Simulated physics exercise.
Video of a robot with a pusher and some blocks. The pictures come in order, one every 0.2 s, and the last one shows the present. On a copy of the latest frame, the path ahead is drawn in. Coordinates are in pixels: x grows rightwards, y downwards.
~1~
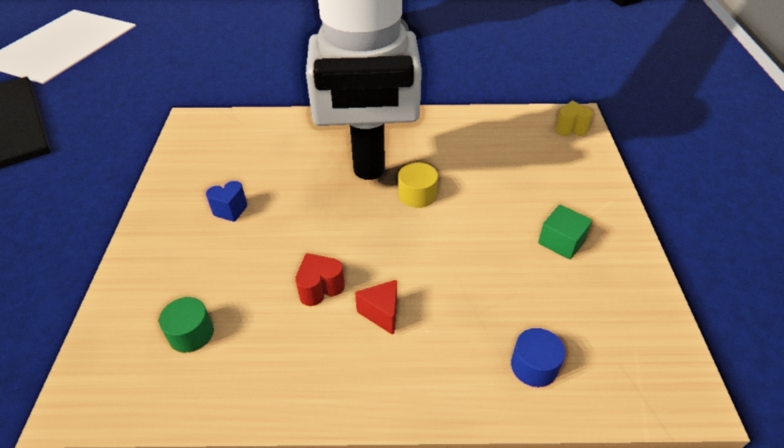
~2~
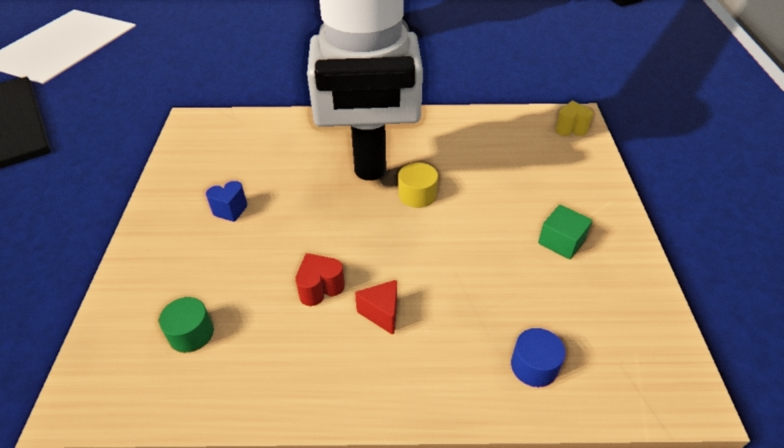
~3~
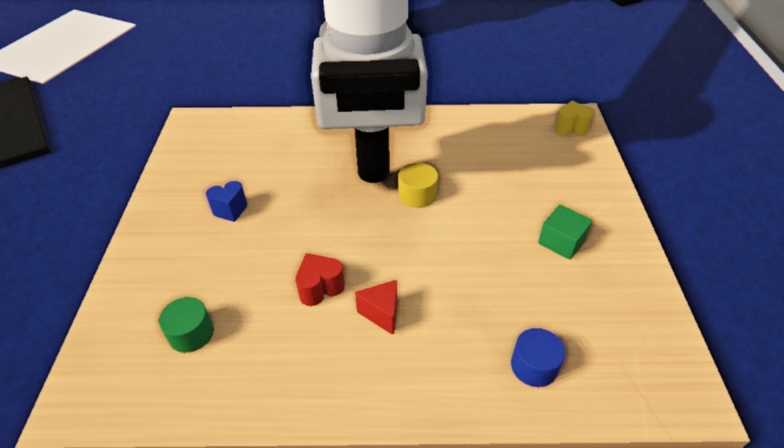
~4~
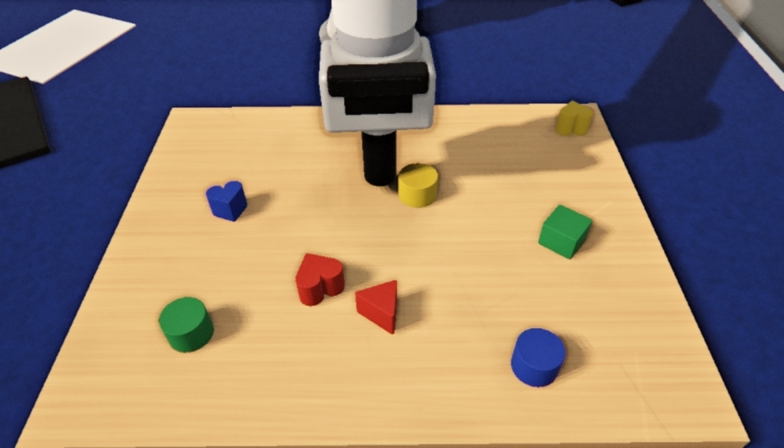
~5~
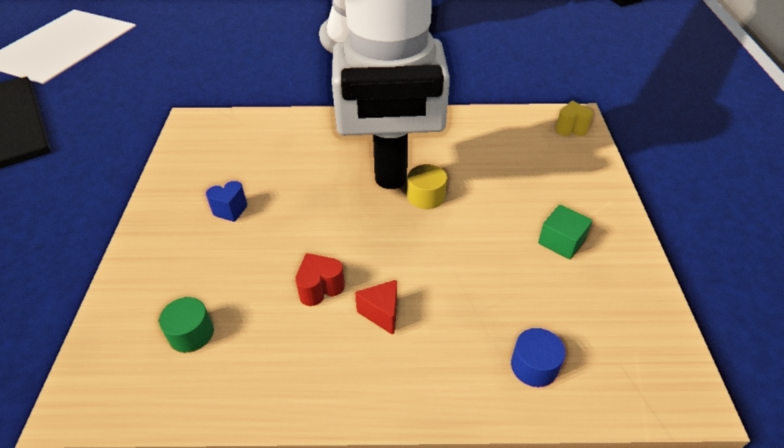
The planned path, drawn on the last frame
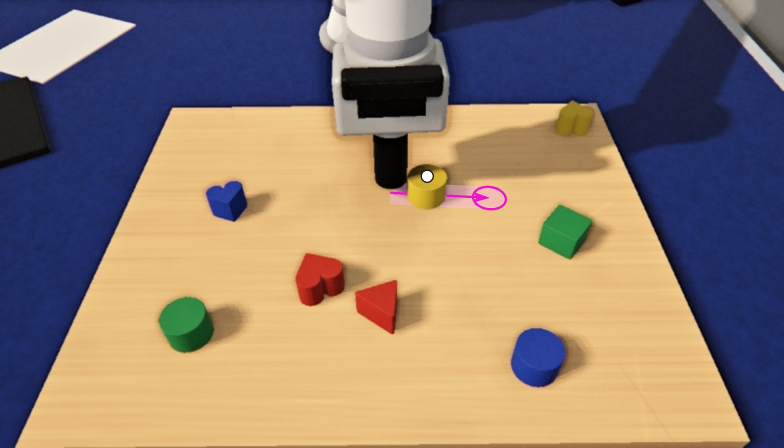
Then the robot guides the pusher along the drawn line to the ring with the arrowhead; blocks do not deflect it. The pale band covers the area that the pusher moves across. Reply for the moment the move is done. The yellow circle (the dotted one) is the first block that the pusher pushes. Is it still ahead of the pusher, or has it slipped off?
The pusher pushes it to the end.
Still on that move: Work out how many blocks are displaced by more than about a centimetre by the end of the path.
It shifts a single block.
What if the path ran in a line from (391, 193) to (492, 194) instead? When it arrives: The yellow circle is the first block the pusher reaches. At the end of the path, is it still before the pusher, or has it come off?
It is still there in front.
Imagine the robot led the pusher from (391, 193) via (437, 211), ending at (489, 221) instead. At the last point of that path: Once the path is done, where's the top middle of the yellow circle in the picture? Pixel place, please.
For the centre of its top, I'd go with (504, 178).
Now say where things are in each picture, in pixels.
The first frame shows pusher tip (369, 171); block tops, yellow circle (418, 175).
The second frame shows pusher (370, 172); blocks unchanged.
The third frame shows pusher (374, 174); blocks unchanged.
The fourth frame shows pusher (380, 177); blocks unchanged.
The fifth frame shows pusher (391, 180); yellow circle (427, 176).
Path on the board, from (391, 193) directly to (489, 198); the dot is on the yellow circle.
What follows on the original path. One third of the way, pusher (424, 182); yellow circle (461, 179).
Two thirds of the way, pusher (458, 183); yellow circle (496, 182).
At the end, pusher (492, 185); yellow circle (529, 186).
